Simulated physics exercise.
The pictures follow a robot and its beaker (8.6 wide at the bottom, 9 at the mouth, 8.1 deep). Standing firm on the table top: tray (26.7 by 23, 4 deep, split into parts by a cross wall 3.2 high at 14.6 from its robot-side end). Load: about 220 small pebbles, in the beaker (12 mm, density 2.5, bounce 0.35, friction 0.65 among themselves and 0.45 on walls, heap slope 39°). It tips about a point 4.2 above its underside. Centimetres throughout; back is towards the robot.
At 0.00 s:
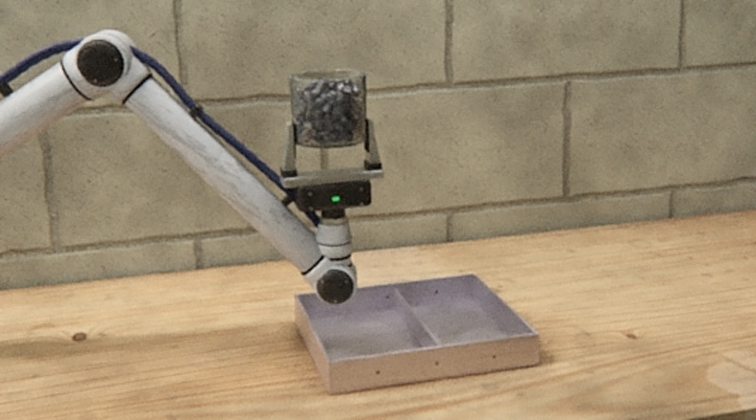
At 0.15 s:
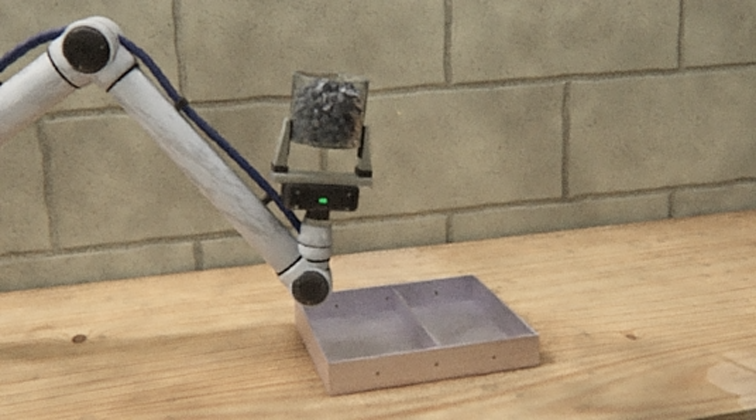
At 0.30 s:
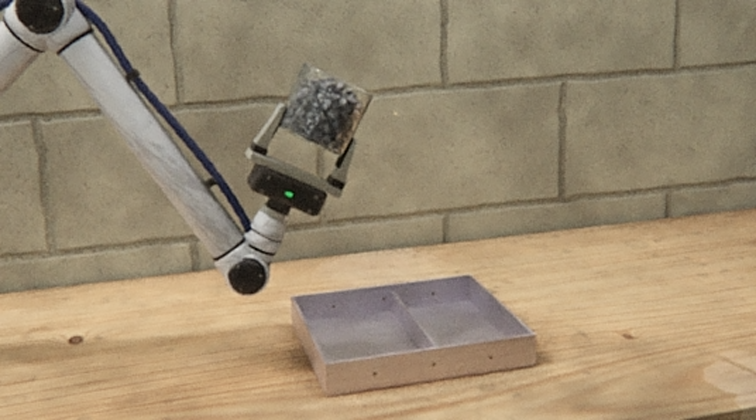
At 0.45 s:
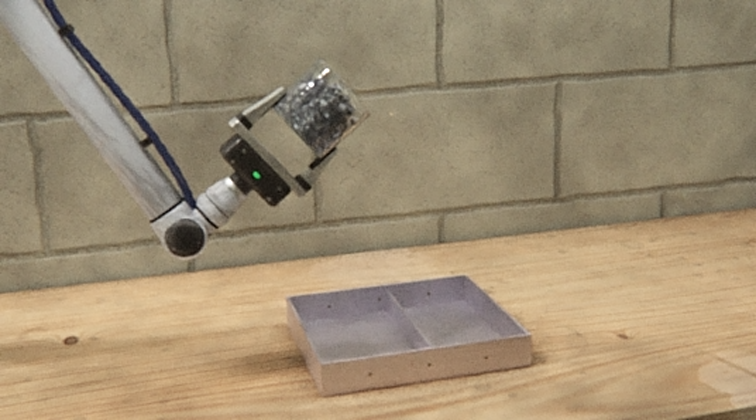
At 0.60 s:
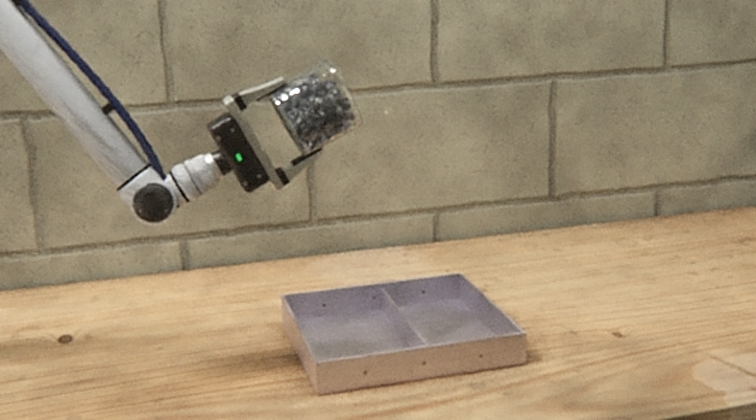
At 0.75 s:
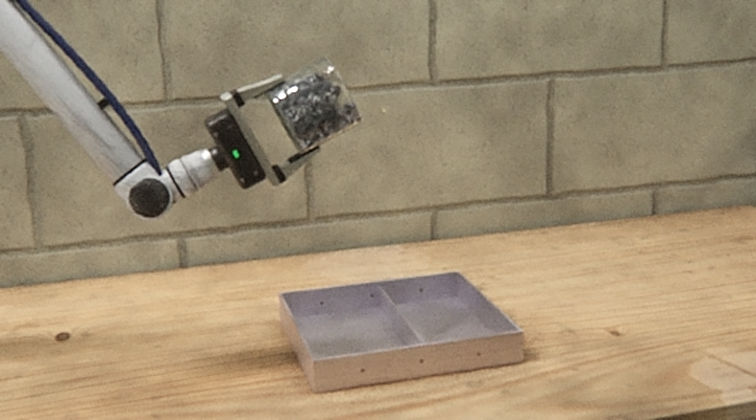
A white robot arm held a clear beaker of dark pebbles above a divided tray on a wooden table, drew back to the left, and steadily tilted the beaker far over to the right.
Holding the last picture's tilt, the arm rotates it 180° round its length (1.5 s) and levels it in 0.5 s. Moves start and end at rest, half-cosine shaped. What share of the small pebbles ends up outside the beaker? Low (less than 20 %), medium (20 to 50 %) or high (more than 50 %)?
A low share, less than 20 %, ends outside the beaker.
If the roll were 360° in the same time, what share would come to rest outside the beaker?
Then about 10 per cent.
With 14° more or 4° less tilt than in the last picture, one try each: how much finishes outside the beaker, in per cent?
About 30 and 5 per cent.
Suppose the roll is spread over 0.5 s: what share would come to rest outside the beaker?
It would be near 5 per cent.
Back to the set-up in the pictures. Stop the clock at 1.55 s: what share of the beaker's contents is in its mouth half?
About 45 per cent.
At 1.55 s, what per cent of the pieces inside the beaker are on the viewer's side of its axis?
Some 45 per cent.
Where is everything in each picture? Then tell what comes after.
The first picture shows beaker middle at (329, 109), upright; upper third of the load around (330, 96), from x 300 to 360, top at y 80; 221 in the beaker.
The second picture shows beaker middle at (328, 110), tipped 8°; upper third of the load around (327, 97), from x 295 to 360, top at y 85.
The third picture shows beaker middle at (324, 111), tipped 29°; upper third of the load around (321, 98), from x 290 to 360, top at y 85.
The fourth picture shows beaker middle at (319, 111), tipped 51°; upper third of the load around (314, 96), from x 280 to 350, top at y 80.
The fifth picture shows beaker middle at (314, 109), tipped 64°; upper third of the load around (305, 94), from x 280 to 350, top at y 75.
The sixth picture shows beaker middle at (312, 107), tipped 65°; upper third of the load around (303, 94), from x 275 to 355, top at y 75; 221 in the beaker.
By 1.55 s, tipped 65°, highest piece 37 above the table; 220 in the beaker, 1 in the robot-side part.
By 2.35 s, tipped 59°, highest piece 36 above the table; 212 in the beaker, 5 in the robot-side part, 3 in the far-side part, 1 in flight or on a rim.
By 2.95 s, upright, highest piece 37 above the table; 211 in the beaker, 6 in the robot-side part, 4 in the far-side part.
By 3.65 s, upright, highest piece 37 above the table; 211 in the beaker, 6 in the robot-side part, 4 in the far-side part.
Final count, 211 in the beaker, 6 in the robot-side part, 4 in the far-side part. That is 5 % outside the beaker.
